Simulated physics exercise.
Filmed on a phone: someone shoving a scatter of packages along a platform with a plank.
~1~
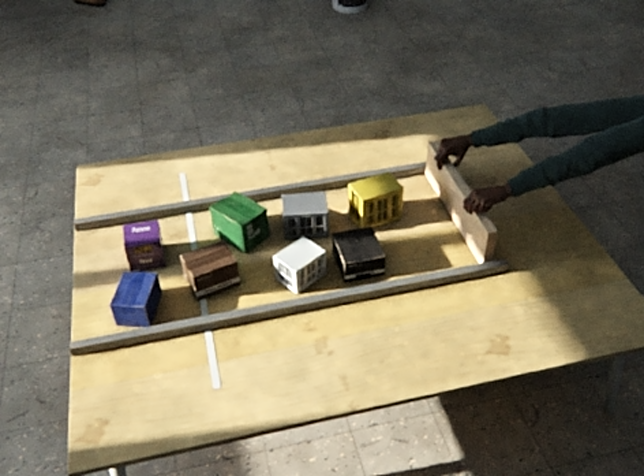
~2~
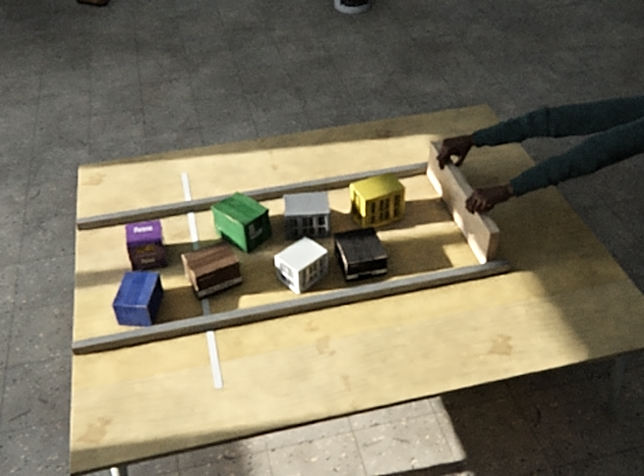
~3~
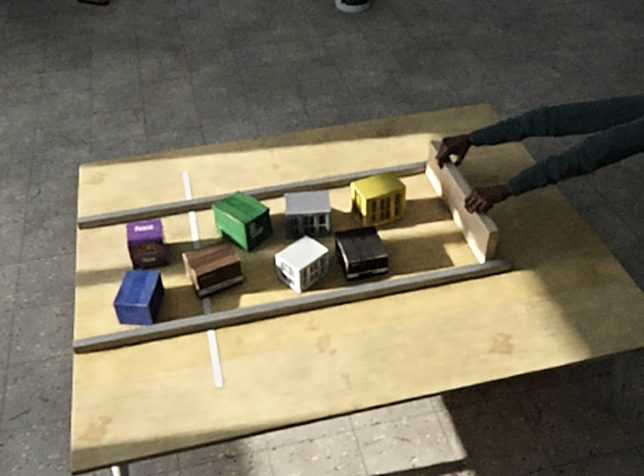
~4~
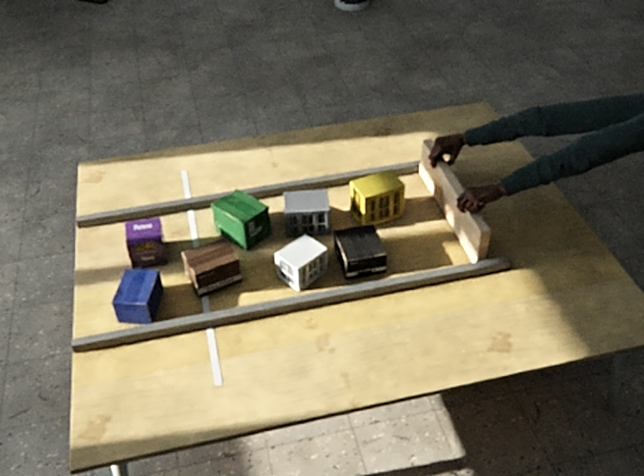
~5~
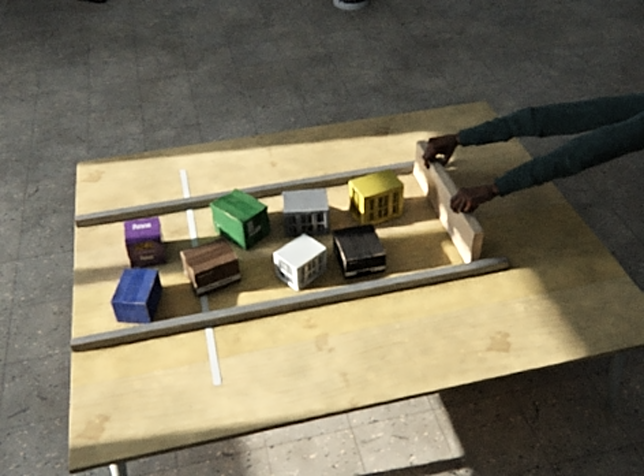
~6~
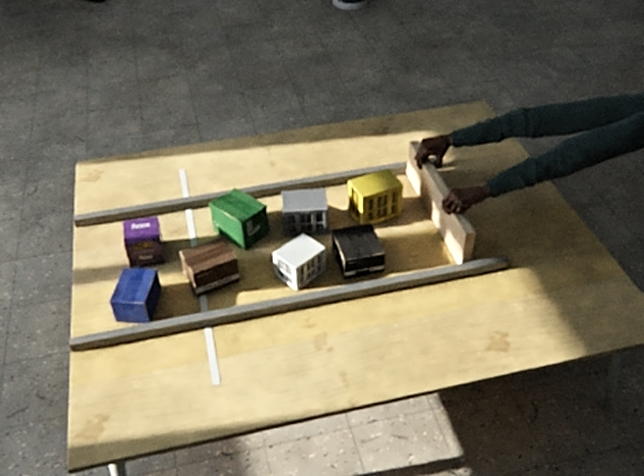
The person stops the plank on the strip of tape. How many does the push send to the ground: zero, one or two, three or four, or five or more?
As it turns out, the number that fall off is one or two.
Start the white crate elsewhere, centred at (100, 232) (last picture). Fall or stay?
The white crate goes over.
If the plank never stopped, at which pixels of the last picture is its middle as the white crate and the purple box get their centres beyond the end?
About (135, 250), and (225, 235) for the other.
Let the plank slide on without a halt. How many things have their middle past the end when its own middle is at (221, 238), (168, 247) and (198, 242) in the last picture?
In that order 1, 4 and 1.
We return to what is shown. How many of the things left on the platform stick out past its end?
It comes to 3.
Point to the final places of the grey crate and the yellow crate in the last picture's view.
First (121, 247), then (168, 231).
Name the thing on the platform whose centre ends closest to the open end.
Foremost is the blue box.
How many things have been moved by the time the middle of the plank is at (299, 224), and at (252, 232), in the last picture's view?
At the one place 6, at the other 8.
Soon after, none off yet; blue box at rest near (136, 296); purple box at rest near (144, 242); brown parcel at rest near (210, 267).
After that, none off yet; blue box at rest near (136, 296); purple box at rest near (144, 242); brown parcel displaced a little near (200, 268).
And then, none off yet; blue box displaced about its own width near (98, 307); purple box displaced about its own width near (89, 252); brown parcel displaced about its own width near (137, 277).
In the end, the number that fall off is one or two; gone, purple box.
